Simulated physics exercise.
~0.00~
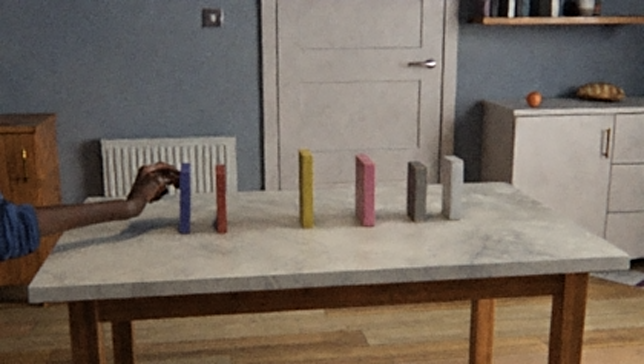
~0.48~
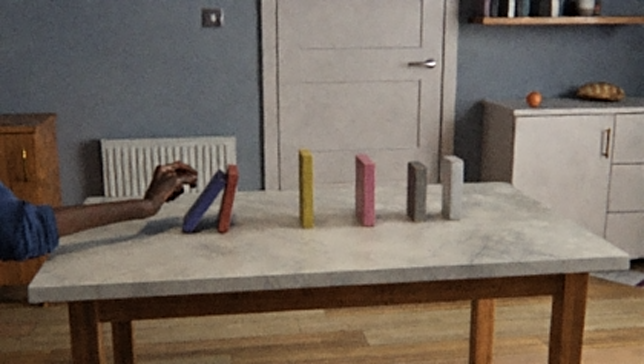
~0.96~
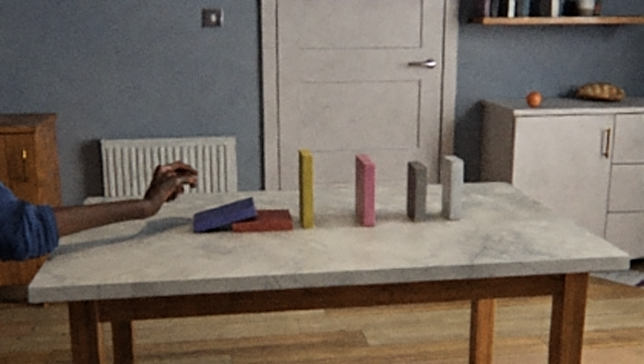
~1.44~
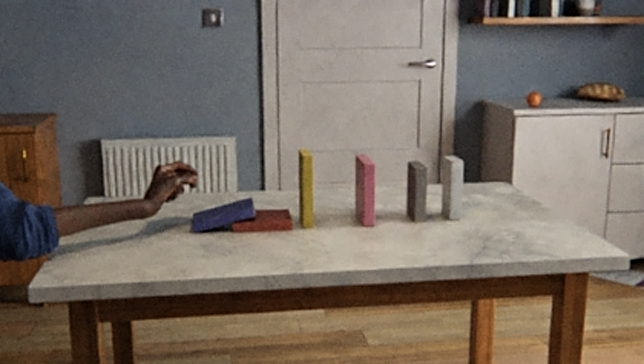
A hand tips the blue block rightward into the red one, and both fall, leaving four standing.
